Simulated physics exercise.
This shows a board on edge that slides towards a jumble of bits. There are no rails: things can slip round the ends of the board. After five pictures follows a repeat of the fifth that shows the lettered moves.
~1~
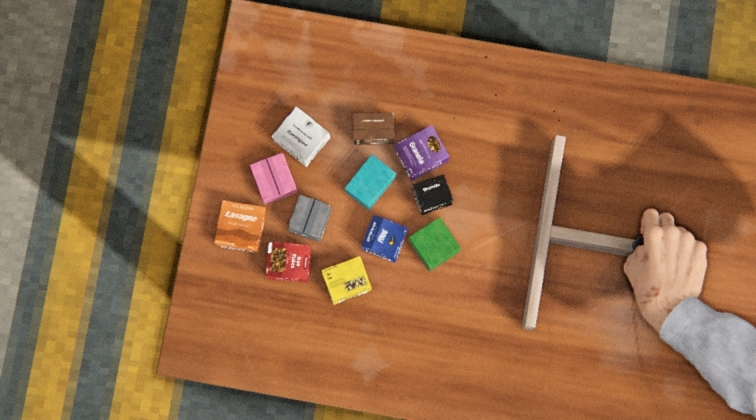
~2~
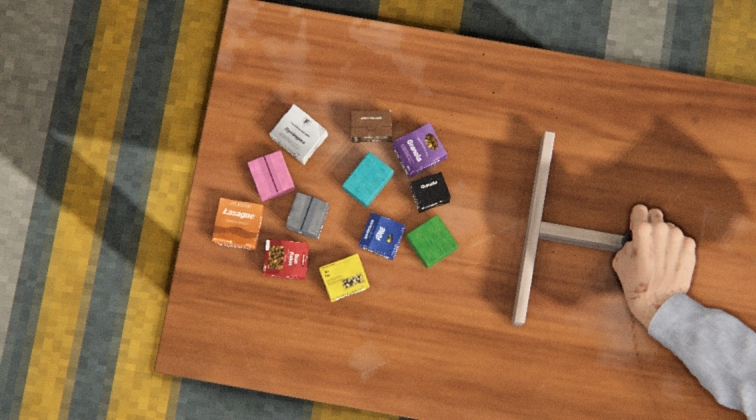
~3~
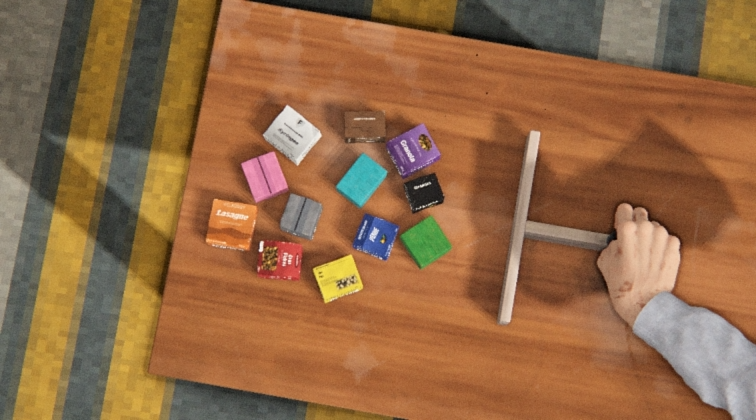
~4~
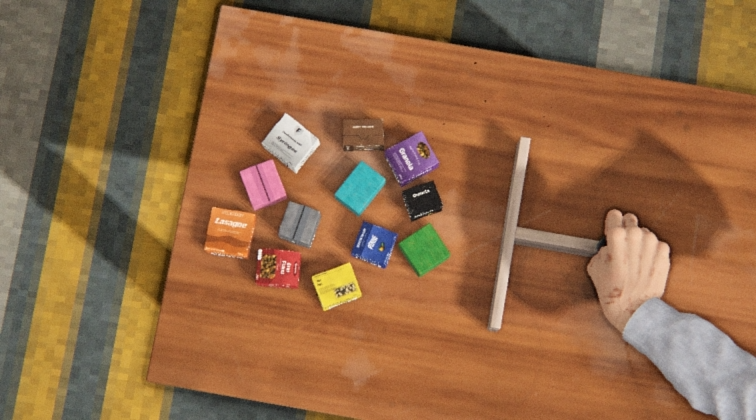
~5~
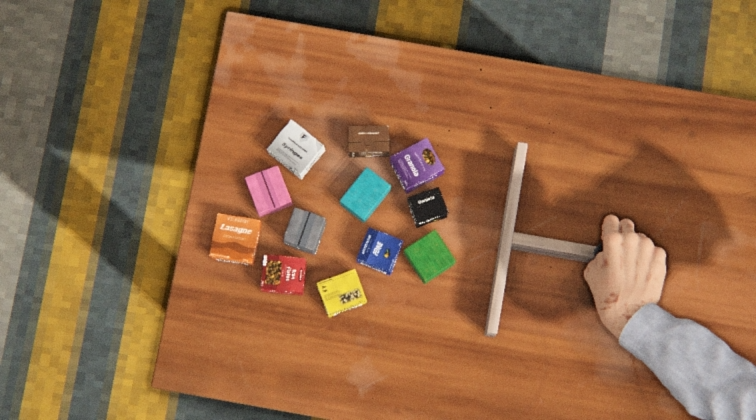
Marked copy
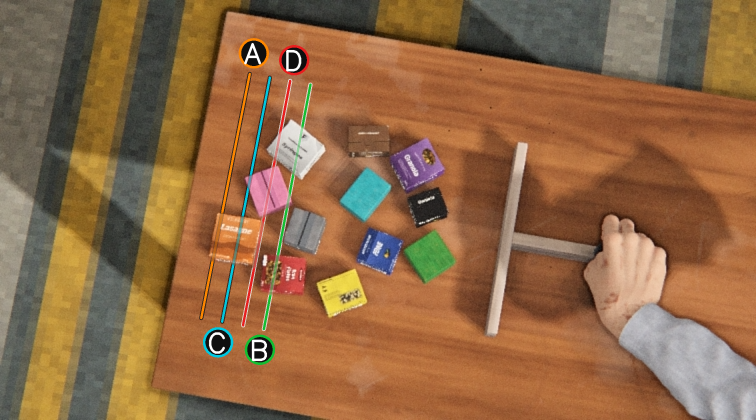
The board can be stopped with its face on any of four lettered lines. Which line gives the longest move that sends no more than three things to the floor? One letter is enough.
The farthest such stop is D.
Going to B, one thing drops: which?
It is the orange packet.
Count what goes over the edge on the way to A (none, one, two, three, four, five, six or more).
In all, six or more.
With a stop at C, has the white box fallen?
Yes.
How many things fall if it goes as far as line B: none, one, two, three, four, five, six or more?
In all, one.
On the marked copy, A at (226, 194); B at (288, 205); C at (246, 198); D at (267, 201).
With D. Early on, board (422, 222); brown box (365, 137); purple packet (398, 161).
Further on, board (336, 207); orange packet (198, 243); grey box (235, 215).
At the end, board (269, 195); grey box over the edge; orange packet over the edge; three fallen.
As for the rest, A drops seven; B is within the limit but short; C drops six.
